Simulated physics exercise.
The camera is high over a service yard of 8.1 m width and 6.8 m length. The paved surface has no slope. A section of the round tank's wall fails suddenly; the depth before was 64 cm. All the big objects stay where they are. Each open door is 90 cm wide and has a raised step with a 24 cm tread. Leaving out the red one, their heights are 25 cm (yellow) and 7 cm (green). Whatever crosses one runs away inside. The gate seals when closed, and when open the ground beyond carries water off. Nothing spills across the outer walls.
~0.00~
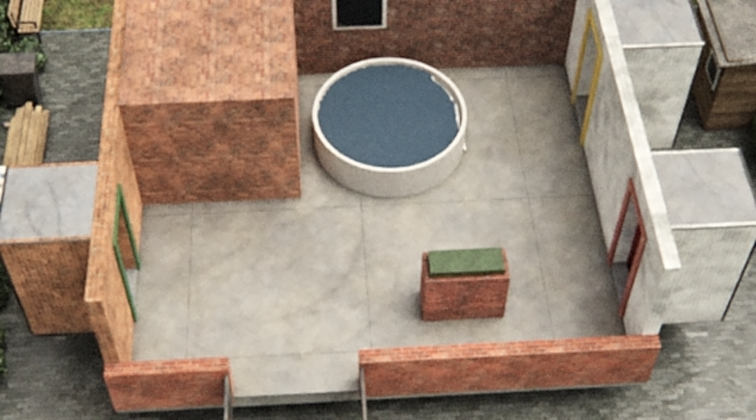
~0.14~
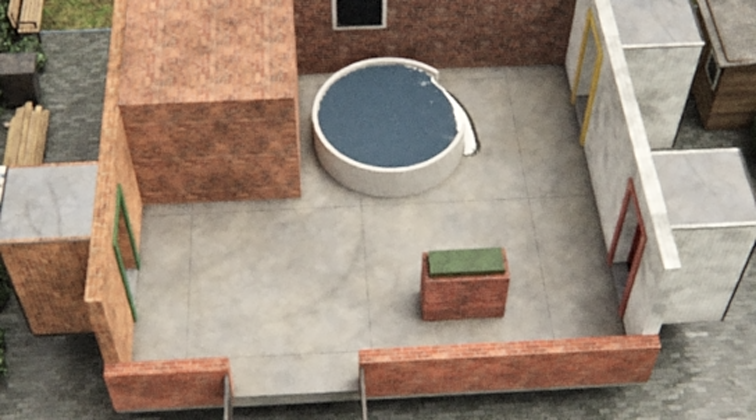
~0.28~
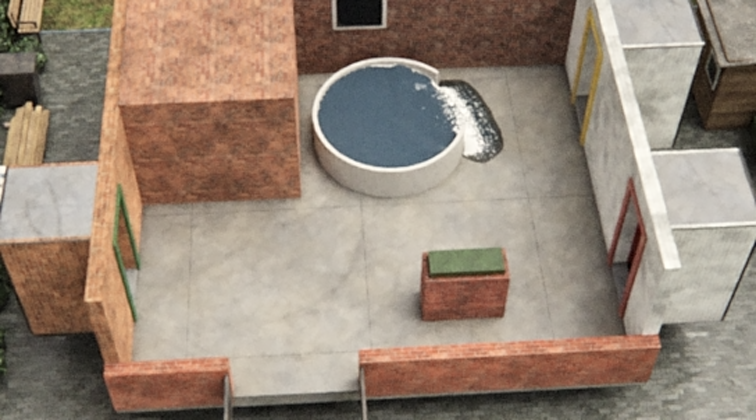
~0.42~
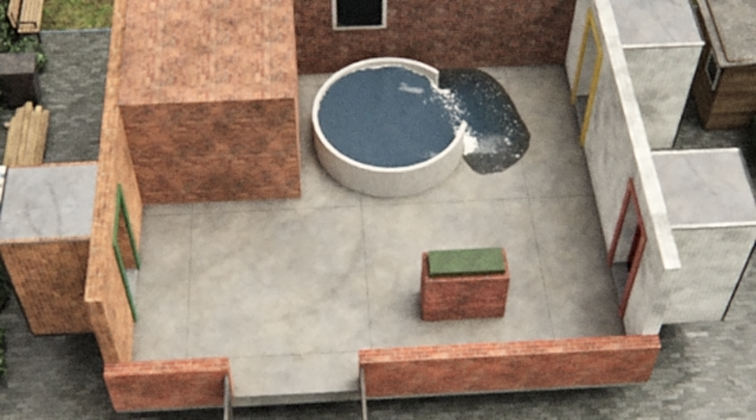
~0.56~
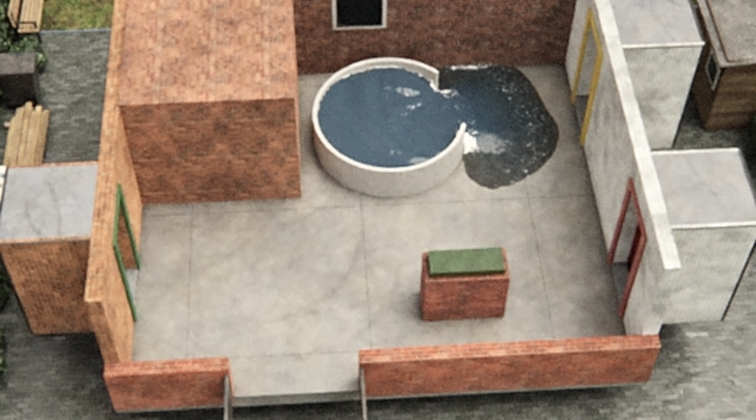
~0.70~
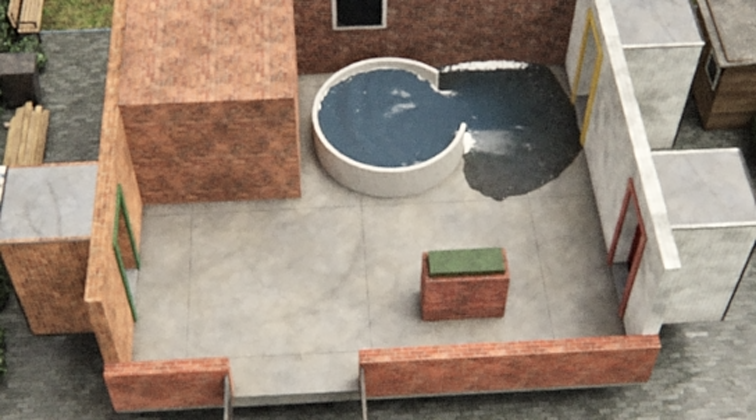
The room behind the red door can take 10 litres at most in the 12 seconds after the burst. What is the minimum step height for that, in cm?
Some 13 cm above the ground.
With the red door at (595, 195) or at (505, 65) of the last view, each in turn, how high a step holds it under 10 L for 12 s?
Roughly 14.5 and 34 cm.
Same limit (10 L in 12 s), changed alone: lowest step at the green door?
About 8.0 cm at green.
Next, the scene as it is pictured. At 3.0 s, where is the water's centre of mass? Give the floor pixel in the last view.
Around (459, 136).
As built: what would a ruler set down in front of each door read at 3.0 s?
In cm: Red 5, yellow 34, green 0.
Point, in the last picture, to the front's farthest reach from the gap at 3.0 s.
Near (619, 344).
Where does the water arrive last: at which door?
The green one.
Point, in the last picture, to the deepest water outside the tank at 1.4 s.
Near (549, 69).
After 1.4 s water covers 15 % of the floor, deepest (52 cm) near (549, 69); it has not reached the red door.
After 3.0 s water covers 30 % of the floor, deepest (34 cm) near (569, 116); 5 cm at the red door, 0 litres in over its 14 cm step.
After 12.0 s water covers 100 % of the floor, deepest (12 cm) near (142, 219); 10 cm at the red door, 5 litres in over its 14 cm step.
At the red door as built, the water arrived by 2.3 s and peaked near 15 cm at 8.8 s.
With a step of 10 cm, 34 litres would have come in within the 12 s; with 14 cm, 5 litres. So under 10 litres takes about 13 cm.
